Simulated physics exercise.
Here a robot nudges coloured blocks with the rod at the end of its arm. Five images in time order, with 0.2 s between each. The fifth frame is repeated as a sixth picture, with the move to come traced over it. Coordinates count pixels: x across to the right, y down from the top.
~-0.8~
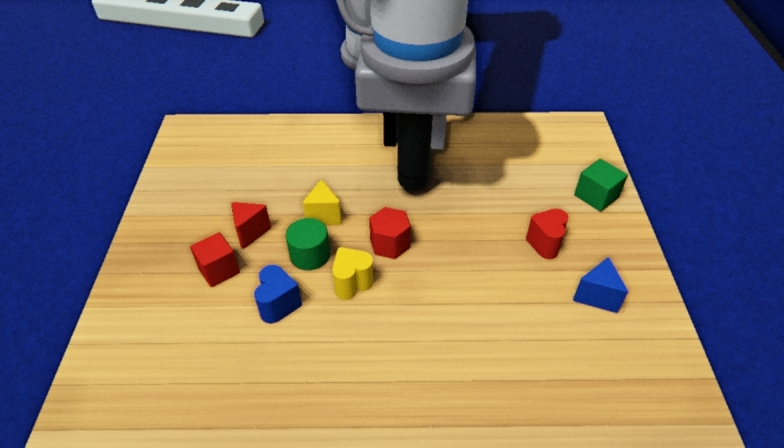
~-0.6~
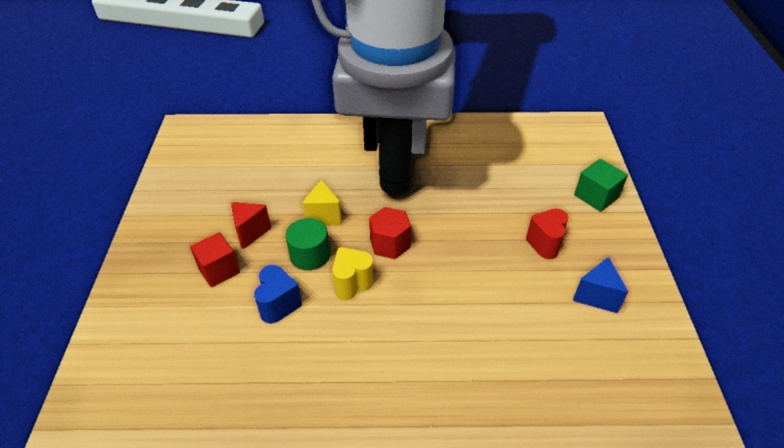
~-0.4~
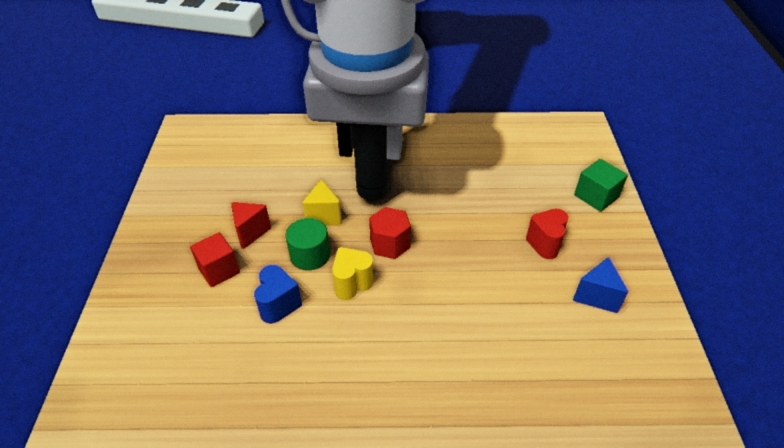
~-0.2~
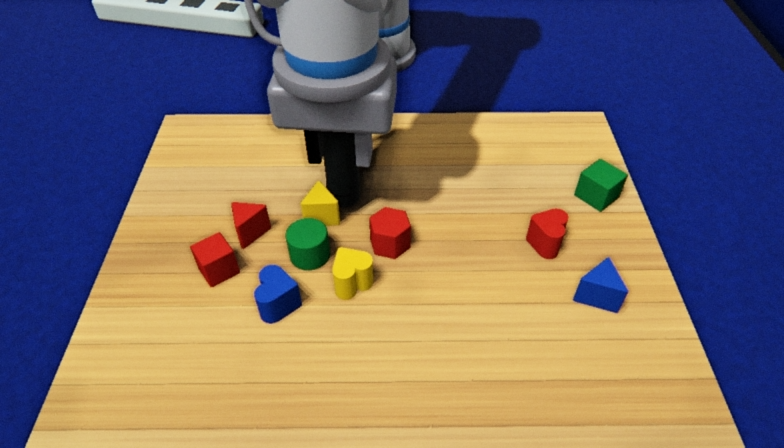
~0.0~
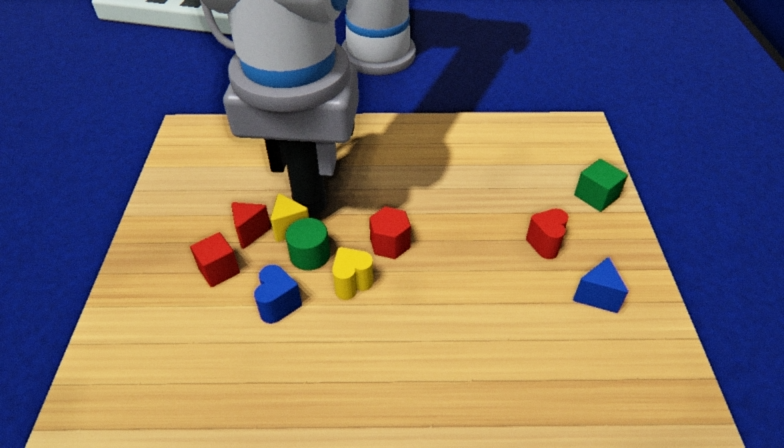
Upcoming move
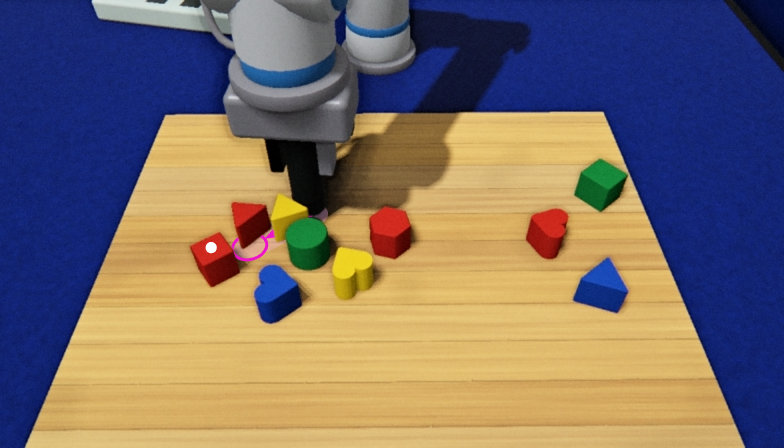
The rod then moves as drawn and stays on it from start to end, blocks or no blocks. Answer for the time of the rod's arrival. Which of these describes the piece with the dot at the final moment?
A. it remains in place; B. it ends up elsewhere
The answer is B.
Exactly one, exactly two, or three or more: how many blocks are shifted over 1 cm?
Shifted over 1 cm: Three or more.
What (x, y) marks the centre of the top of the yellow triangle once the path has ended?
Expect it around (214, 238).
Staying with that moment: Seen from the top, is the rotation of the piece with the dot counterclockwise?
Yes
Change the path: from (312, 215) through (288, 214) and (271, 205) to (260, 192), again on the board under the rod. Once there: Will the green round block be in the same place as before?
It seems so.
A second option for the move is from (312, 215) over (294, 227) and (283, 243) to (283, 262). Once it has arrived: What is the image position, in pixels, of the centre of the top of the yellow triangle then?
At roughly (247, 231).
Drawn move, from (312, 215) directly to (250, 247); the dot is on the red square piece.
On the path given first. Halfway along, rod (279, 222); red triangle (236, 211), turned 15° anticlockwise; yellow triangle (252, 223), turned 20° clockwise.
At the end, rod (247, 238); red square piece (193, 258), turned 40° anticlockwise; red triangle (222, 211); yellow triangle (214, 238), turned 35° clockwise; green round block still.
